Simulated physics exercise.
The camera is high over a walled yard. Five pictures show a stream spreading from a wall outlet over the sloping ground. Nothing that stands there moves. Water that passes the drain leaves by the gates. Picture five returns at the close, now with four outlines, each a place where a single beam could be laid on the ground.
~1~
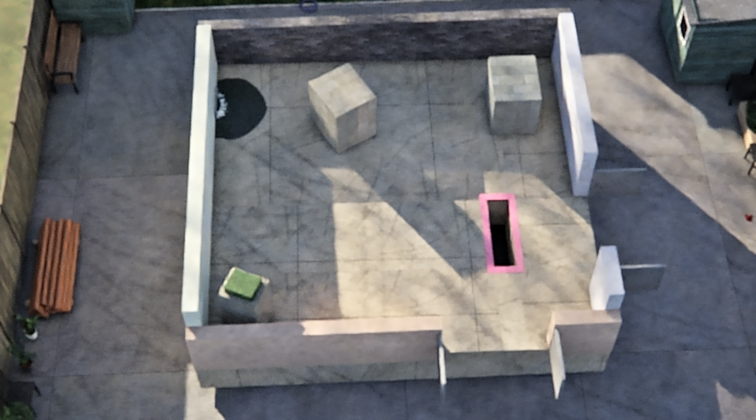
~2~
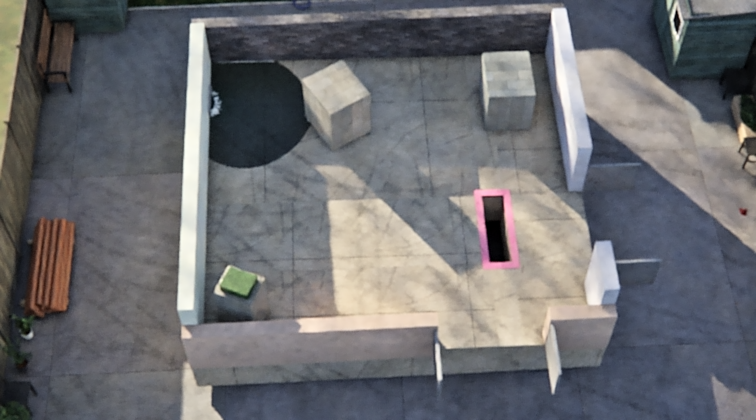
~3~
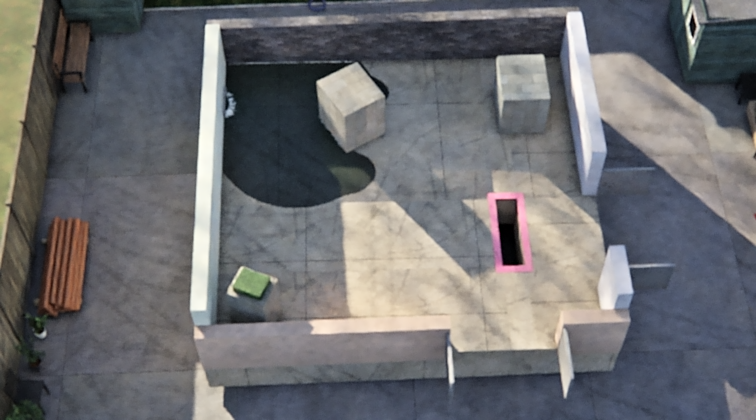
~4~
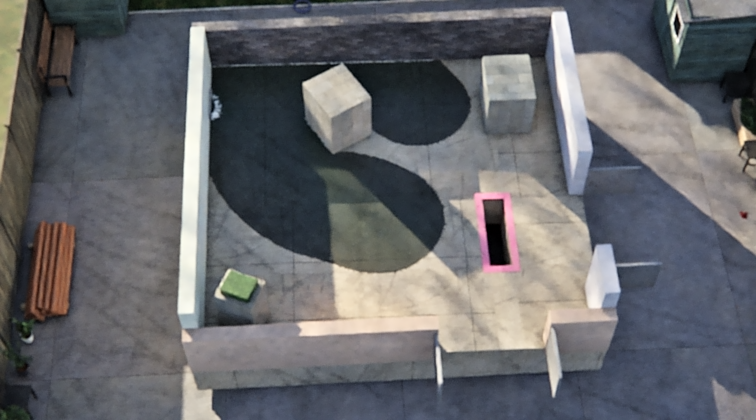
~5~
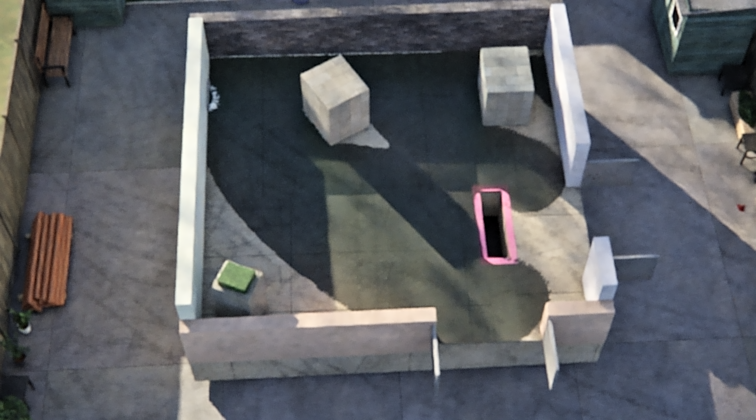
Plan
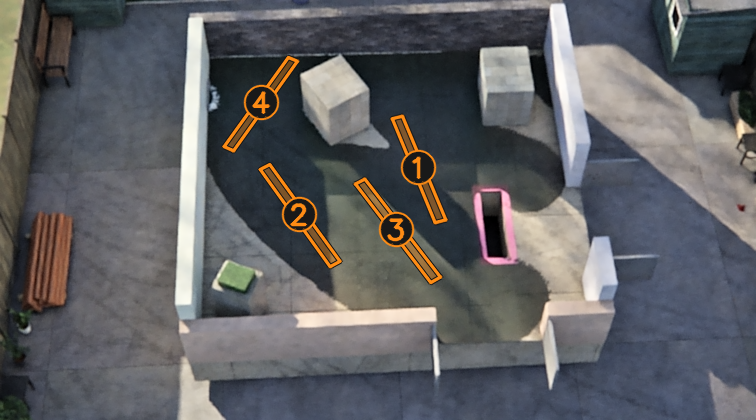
Dark water spreads from the upper left across the walled yard, around blocks, reaching the pink-edged gully.
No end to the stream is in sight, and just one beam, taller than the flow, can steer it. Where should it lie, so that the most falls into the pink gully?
Use position 2.
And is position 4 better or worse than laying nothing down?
Position 4 is worse.
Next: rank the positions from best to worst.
The order is 2, 3, 1, 4.
On the marked copy, 1 from (397, 117) to (440, 221); 2 from (265, 167) to (335, 264); 3 from (360, 181) to (435, 279); 4 from (228, 148) to (292, 59).
Choosing 1, about 16 % of the stream goes into the pink gully, about 84 % out by the gates.
Choosing 2, about 29 % of the stream goes into the pink gully, about 71 % out by the gates.
Choosing 3, about 22 % of the stream goes into the pink gully, about 78 % out by the gates.
Choosing 4, about 9 % of the stream goes into the pink gully, about 91 % out by the gates.
